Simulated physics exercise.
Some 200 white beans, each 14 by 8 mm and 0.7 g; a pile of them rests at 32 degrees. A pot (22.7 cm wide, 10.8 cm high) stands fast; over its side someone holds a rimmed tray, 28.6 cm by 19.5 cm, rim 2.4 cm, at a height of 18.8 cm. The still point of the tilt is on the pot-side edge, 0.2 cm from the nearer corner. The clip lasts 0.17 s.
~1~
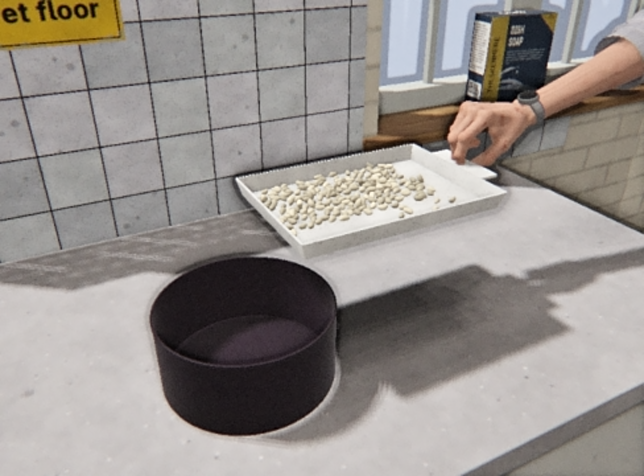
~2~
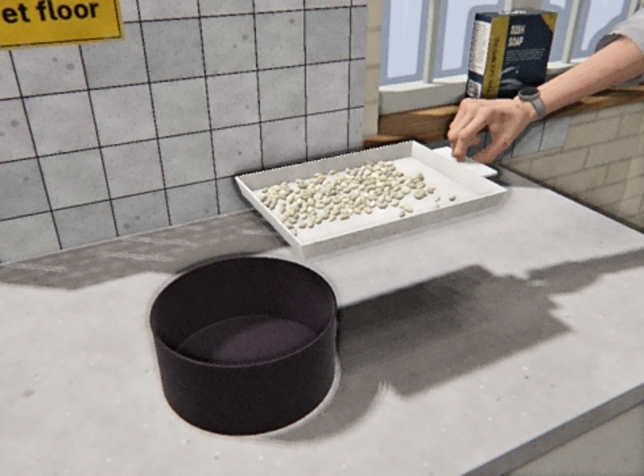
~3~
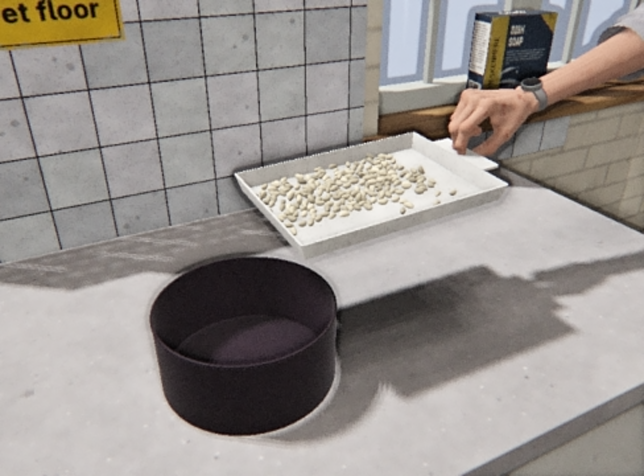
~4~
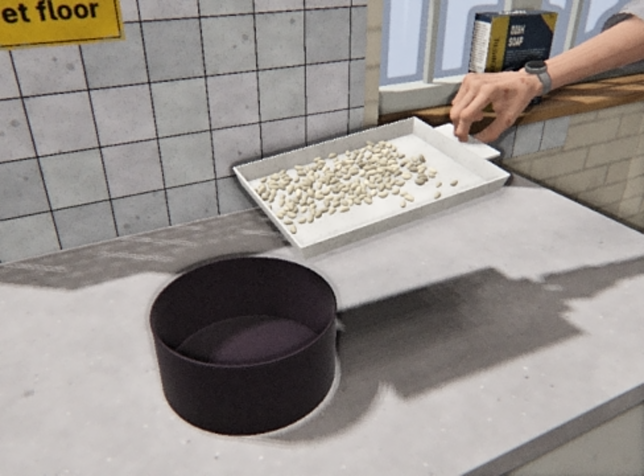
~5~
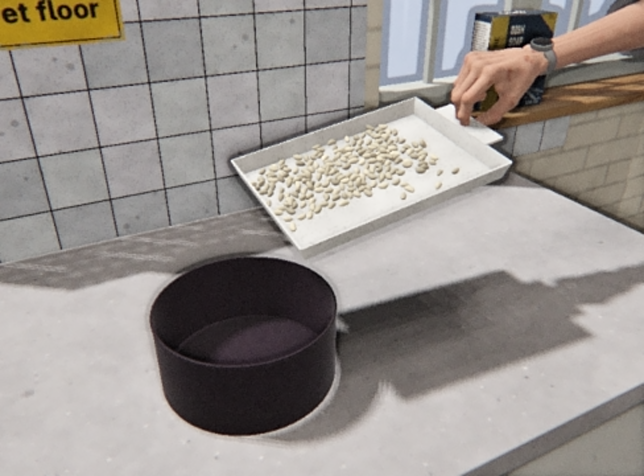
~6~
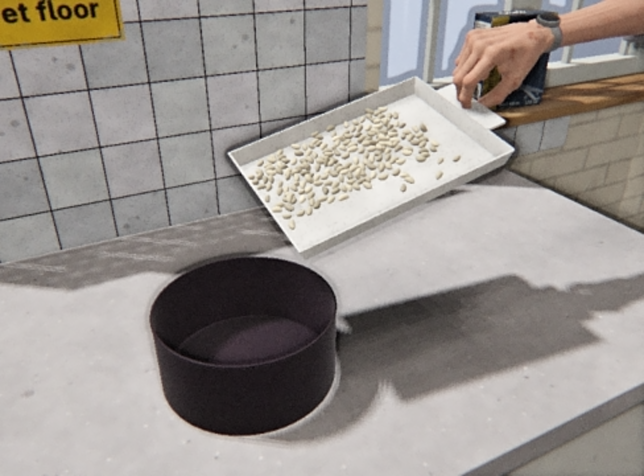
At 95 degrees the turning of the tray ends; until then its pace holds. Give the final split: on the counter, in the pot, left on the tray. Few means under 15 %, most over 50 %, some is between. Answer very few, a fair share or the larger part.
Counter the larger part, pot a fair share, tray very few.
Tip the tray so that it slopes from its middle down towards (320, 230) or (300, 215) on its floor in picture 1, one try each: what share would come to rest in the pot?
Some 85 and 75 per cent.
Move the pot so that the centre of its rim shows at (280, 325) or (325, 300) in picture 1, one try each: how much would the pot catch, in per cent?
About 90 and 25 per cent.
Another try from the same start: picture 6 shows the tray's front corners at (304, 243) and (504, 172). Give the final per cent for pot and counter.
Pot 35, counter 65.
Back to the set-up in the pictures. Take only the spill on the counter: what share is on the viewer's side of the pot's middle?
Some 100 per cent.
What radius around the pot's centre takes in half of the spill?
Some 26 cm.
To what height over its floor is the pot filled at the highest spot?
Roughly 1.0 cm.
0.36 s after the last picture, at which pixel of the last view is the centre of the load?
At about (302, 231).
Then, 0.21 s after the last picture, tilt 57 degrees; the tray holds 100 %, the pot 0 %.
Then, 0.36 s after the last picture, tilt 84 degrees; the tray holds 95 %, the pot 0 %.
Then, 0.63 s after the last picture, tilt 95 degrees; the tray holds 0 %, the pot 30 %.
In the end, counter 65 %, pot 35 %, tray 0 %.
